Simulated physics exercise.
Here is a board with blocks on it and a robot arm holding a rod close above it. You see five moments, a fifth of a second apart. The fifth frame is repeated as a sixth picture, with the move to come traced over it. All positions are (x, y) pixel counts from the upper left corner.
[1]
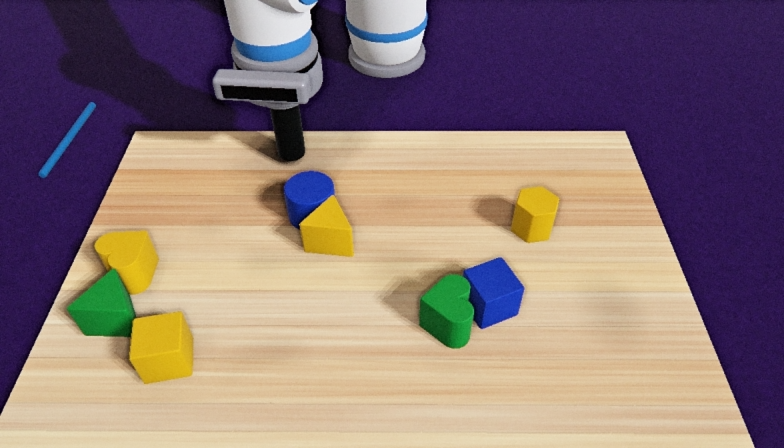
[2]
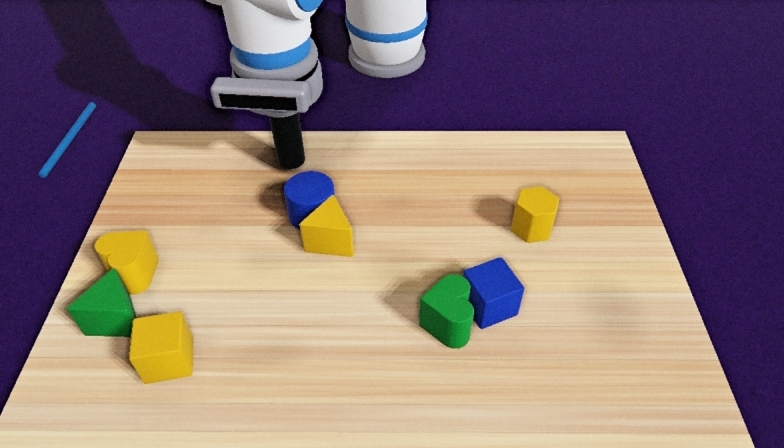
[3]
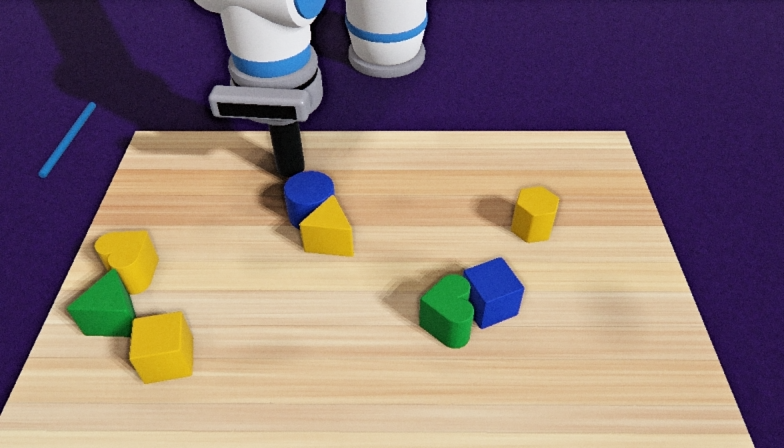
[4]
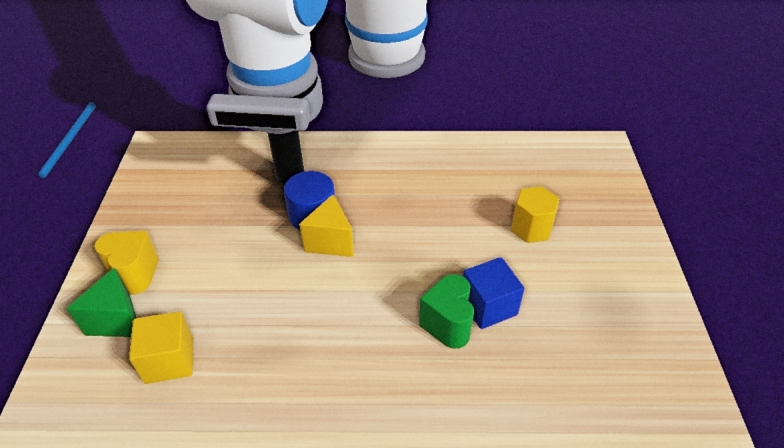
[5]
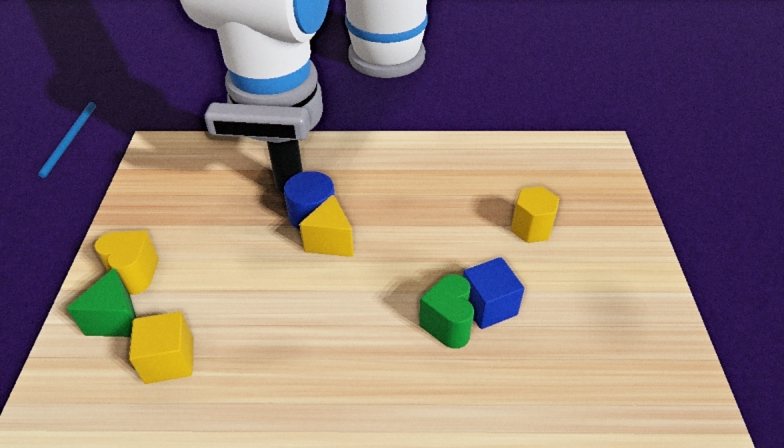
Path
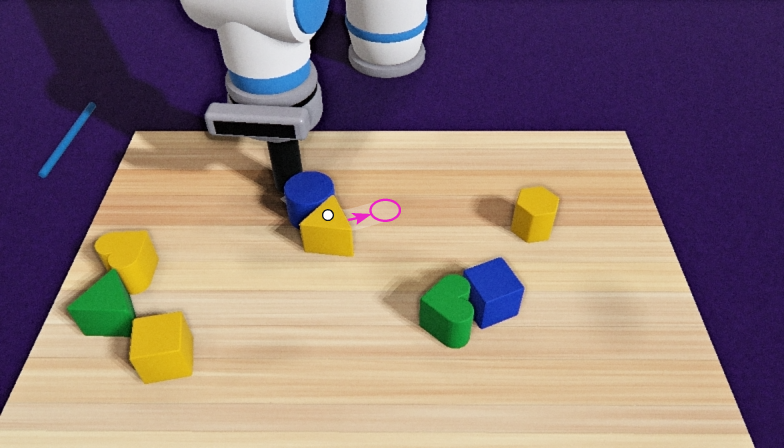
The robot arm moves its black rod slightly toward the blue cylinder while the blocks stay still.
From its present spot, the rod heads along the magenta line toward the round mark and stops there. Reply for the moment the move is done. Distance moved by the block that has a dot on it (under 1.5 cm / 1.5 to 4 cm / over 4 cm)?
The largest band: Over 4 cm.
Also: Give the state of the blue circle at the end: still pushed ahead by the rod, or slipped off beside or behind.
Slipped loose.
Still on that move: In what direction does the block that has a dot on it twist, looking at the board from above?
Prediction: Clockwise.
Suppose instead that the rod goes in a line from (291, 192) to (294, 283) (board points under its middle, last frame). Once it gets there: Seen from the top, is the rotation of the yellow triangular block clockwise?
Yes, that is how it ends up.
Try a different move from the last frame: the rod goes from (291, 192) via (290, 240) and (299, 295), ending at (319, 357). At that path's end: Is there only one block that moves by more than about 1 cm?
Answer: No.
The line goes from (291, 192) by way of (315, 210) and (349, 220) to (385, 210); the dot is on the yellow triangular block.
The first path, step by step. One third of the way, rod (315, 204); blue circle (335, 206); yellow triangular block (344, 236), turned 45° clockwise.
Two thirds of the way, rod (348, 213); blue circle (358, 220); yellow triangular block (352, 253), turned 50° clockwise.
At the end, rod (385, 203); blue circle (359, 220); yellow triangular block (352, 253), turned 50° clockwise.
